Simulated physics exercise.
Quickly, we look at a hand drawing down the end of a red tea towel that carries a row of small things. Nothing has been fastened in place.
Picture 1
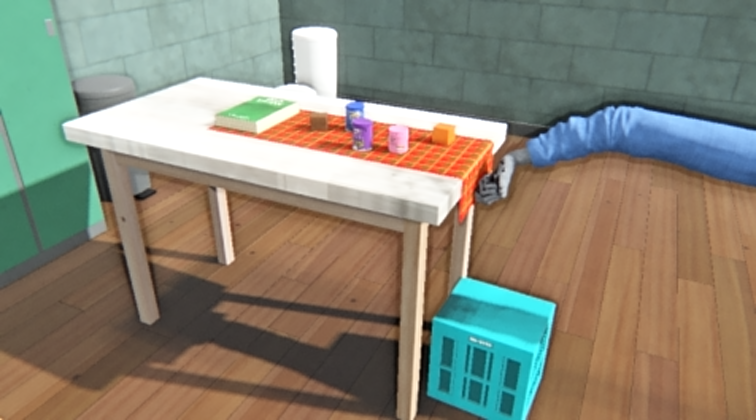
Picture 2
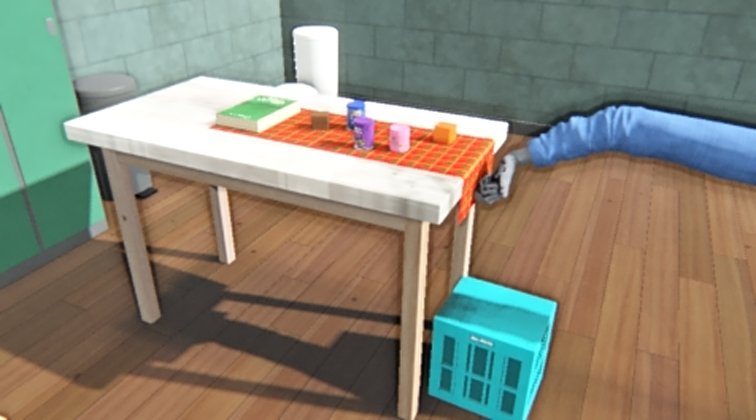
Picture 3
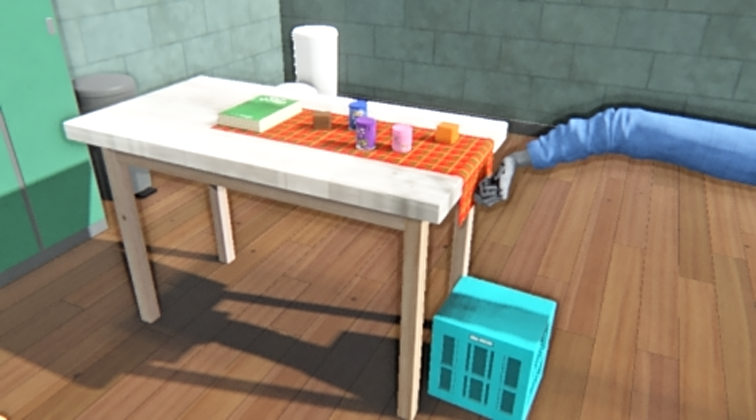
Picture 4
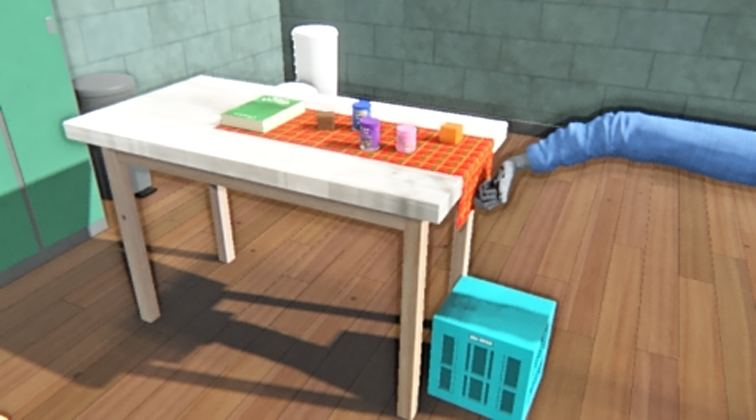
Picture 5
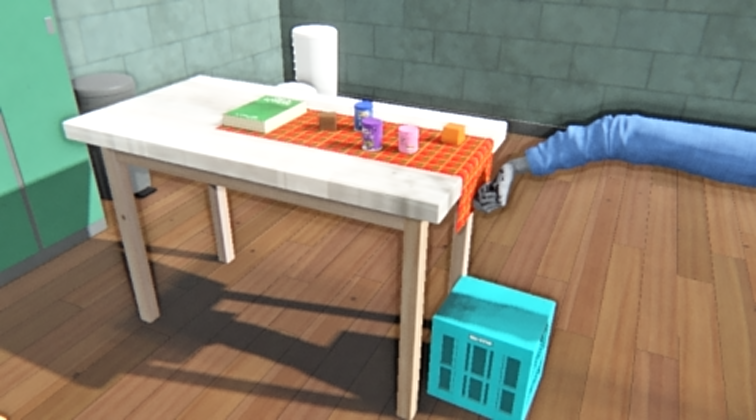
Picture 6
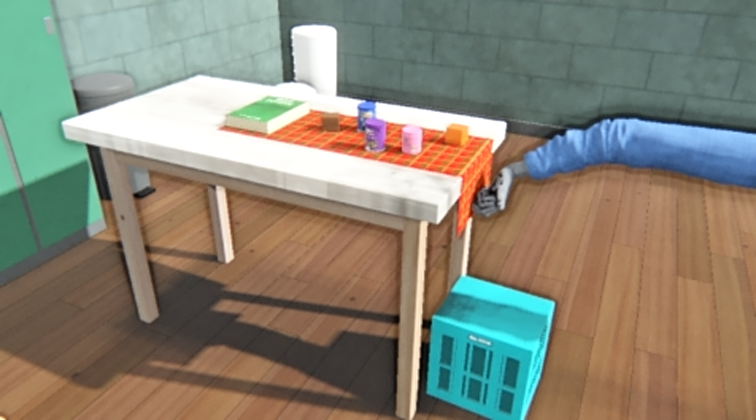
A gloved hand at the end of a long blue sleeve slowly pulled a red checked cloth down at the table's right end, and the small cans, cubes and green book shifted slightly right.
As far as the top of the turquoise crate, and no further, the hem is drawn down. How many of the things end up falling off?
Three.
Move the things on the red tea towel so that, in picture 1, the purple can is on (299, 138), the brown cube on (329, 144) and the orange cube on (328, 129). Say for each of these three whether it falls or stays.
So, the purple can makes it through, the brown cube makes it through, the orange cube makes it through.
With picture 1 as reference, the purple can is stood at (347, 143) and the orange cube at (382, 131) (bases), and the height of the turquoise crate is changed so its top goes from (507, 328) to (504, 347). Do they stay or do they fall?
Observed: Purple can departs; orange cube departs.
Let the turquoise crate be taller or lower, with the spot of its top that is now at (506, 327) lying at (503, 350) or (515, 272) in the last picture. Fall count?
The count would be 4 and then 1.
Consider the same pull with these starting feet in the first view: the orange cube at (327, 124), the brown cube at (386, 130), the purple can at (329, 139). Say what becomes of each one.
Of the three, the orange cube stays aboard, the brown cube takes a tumble, the purple can stays aboard.
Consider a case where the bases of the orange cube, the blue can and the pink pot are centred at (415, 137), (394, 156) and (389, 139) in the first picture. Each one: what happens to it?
In the end the orange cube is no longer up there, the blue can is no longer up there and the pink pot is no longer up there.
Soon after, hem near (470, 274); orange cube and pink pot gone.
Then, hem on the crate; orange cube, pink pot and purple can gone.
At rest, hem on the crate; orange cube, pink pot and purple can gone. Over the edge go three.
